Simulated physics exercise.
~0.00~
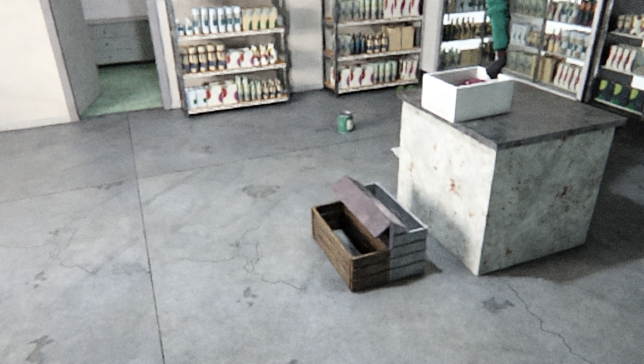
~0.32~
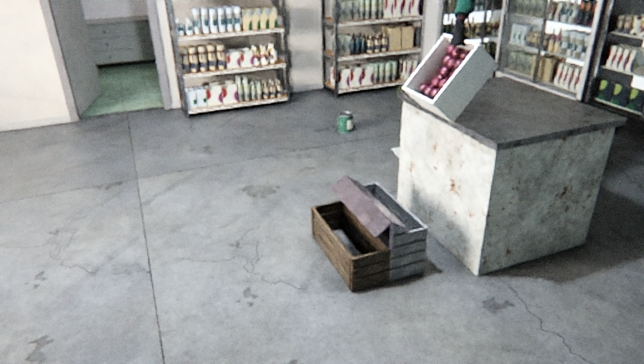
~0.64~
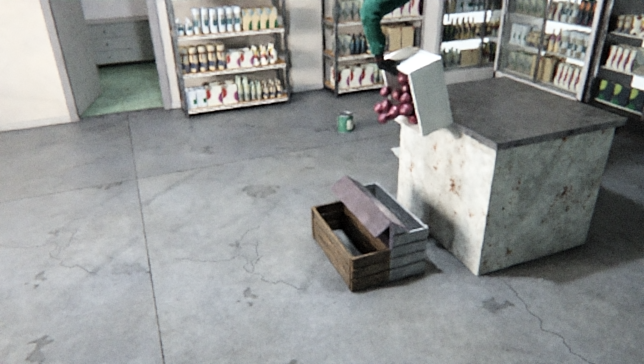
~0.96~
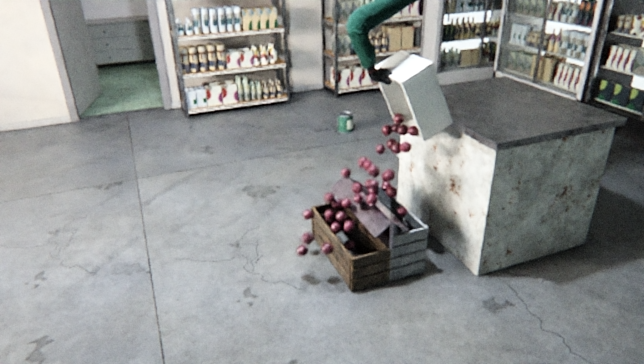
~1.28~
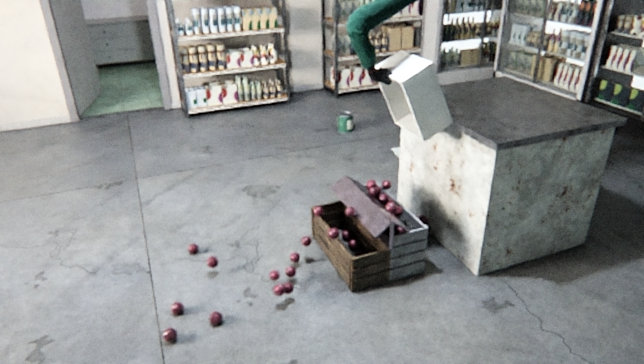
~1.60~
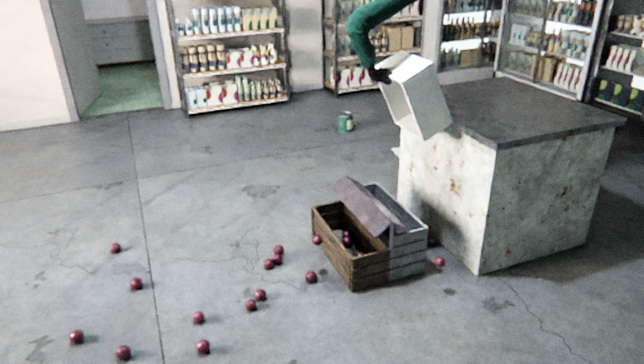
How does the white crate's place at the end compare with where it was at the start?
At the start it sits upright on top of the bench, and at the end it is farther left, held steeply tipped at the bench's left edge.
The clip opens with a white crate of red onions upright on a bench, above a grey box and a dark box joined under a roof-shaped divider. A green-sleeved arm tilts the crate toward the left, showing the onions inside. The crate tips past its side at the bench's edge, and the onions spill out in a cluster. They tumble onto the divider and boxes, some dropping in while others bounce and roll left across the floor. The crate ends empty and steeply tipped, with onions scattered beyond the dark box and one visible beside the bench.
